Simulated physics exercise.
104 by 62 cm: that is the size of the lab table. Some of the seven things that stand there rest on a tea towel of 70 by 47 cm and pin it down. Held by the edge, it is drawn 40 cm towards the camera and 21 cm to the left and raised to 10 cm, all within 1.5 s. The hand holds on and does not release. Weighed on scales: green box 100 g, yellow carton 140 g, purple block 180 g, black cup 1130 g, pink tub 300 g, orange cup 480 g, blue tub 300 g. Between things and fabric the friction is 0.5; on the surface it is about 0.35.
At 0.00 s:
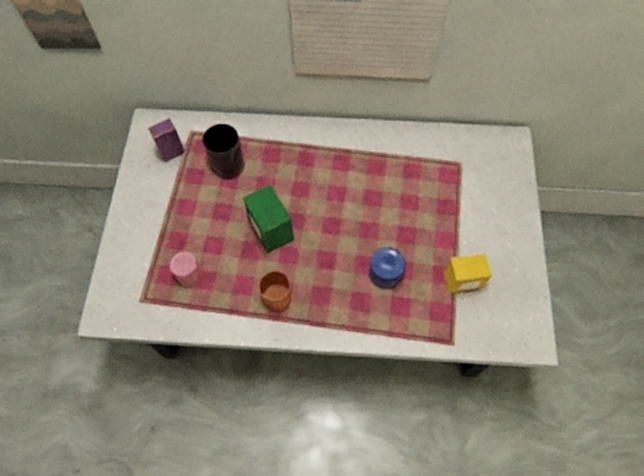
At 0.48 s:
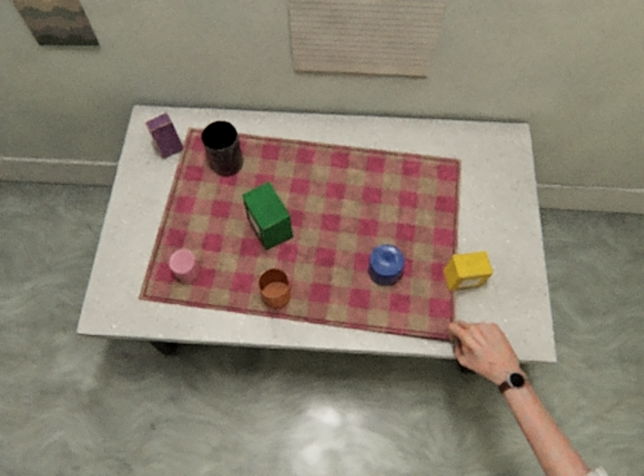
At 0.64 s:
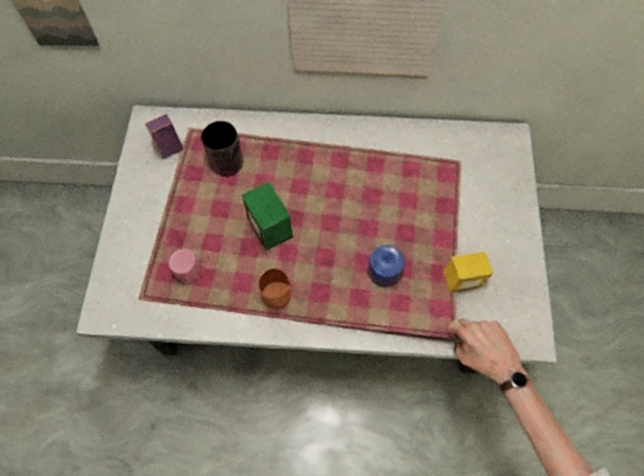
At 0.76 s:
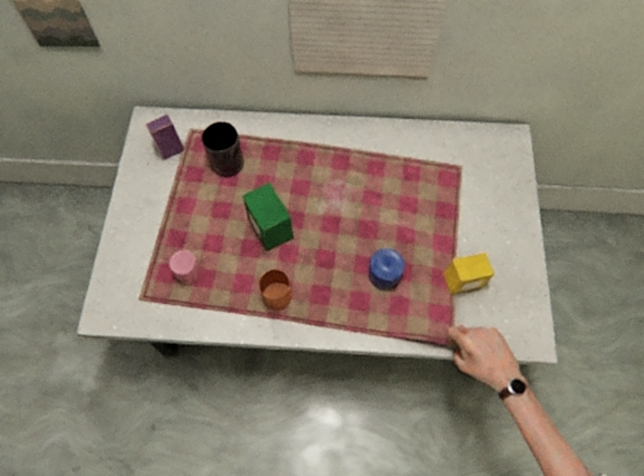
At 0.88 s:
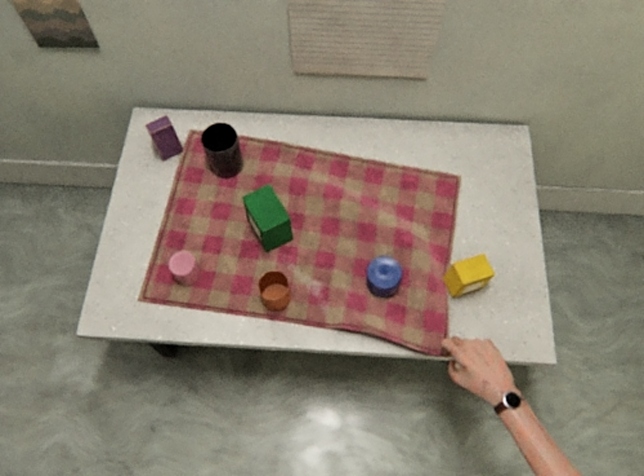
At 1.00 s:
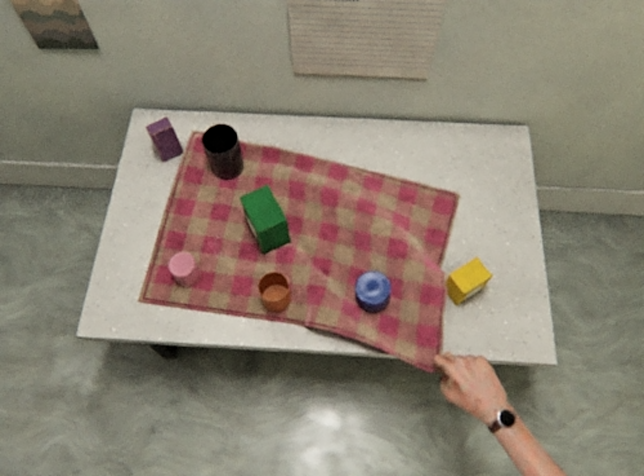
On a white table, a hand reaches in and grips the near right corner of a checkered cloth holding several objects, then pulls it toward the front edge, wrinkling the cloth and shifting the blue tub slightly left and forward.
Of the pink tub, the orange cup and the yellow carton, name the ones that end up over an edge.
Named: Pink tub not over, orange cup over an edge, yellow carton not over.
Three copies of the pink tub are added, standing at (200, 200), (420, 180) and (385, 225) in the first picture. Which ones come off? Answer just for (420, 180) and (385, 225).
Result, in order: Off the top at the end; off the top at the end.
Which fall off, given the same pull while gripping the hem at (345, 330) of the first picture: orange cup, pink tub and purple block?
Done that way, the orange cup ends up off the top, the pink tub ends up off the top, and the purple block holds its spot.
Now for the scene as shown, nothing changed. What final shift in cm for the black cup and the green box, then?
The black cup ends around 25 cm from its start and the green box around 25 cm.
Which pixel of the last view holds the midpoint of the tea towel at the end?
The midpoint is close to pixel (279, 359).
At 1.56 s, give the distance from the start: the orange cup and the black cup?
The orange cup is about 10 cm off and the black cup about 10 cm.
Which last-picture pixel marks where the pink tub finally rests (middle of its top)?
Last view, top position: About (188, 298).
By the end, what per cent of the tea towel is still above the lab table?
About 45 per cent.
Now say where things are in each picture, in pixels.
The first picture shows shows, pink tub (183, 264); orange cup (275, 285); yellow carton (471, 267); tea towel corners (139, 302) (190, 131) (462, 162) (454, 345).
The second picture shows shows, purple block (159, 123); tea towel corners (139, 299) (189, 128); grip (455, 340).
The third picture shows shows, tea towel corners (139, 299) (189, 128); grip (456, 339).
The fourth picture shows shows, blue tub (387, 264); tea towel corners (139, 300) (190, 129); grip (454, 345).
The fifth picture shows shows, blue tub (385, 272); tea towel corners (138, 301) (190, 130); grip (448, 356).
The sixth picture shows shows, pink tub (182, 264); orange cup (273, 286); yellow carton (471, 275); tea towel corners (138, 301) (193, 131) (460, 194); grip (441, 372).
At 1.3 s, 90 % of the tea towel is still over the top; orange cup 6 cm off its start, yellow carton 2 cm off its start, blue tub 16 cm off its start.
At 1.6 s, 80 % of the tea towel is still over the top; orange cup 12 cm off its start, yellow carton 2 cm off its start, pink tub 2 cm off its start.
At 1.8 s, 55 % of the tea towel is still over the top; orange cup over the edge, pink tub 6 cm off its start at (188, 289), yellow carton 2 cm off its start at (471, 277).
At 2.1 s, 50 % of the tea towel is still over the top; orange cup over the edge, pink tub 7 cm off its start, yellow carton 2 cm off its start.
At 3.7 s, 45 % of the tea towel is still over the top; orange cup over the edge, pink tub 8 cm off its start at (188, 298), yellow carton 2 cm off its start at (471, 276), blue tub over the edge.
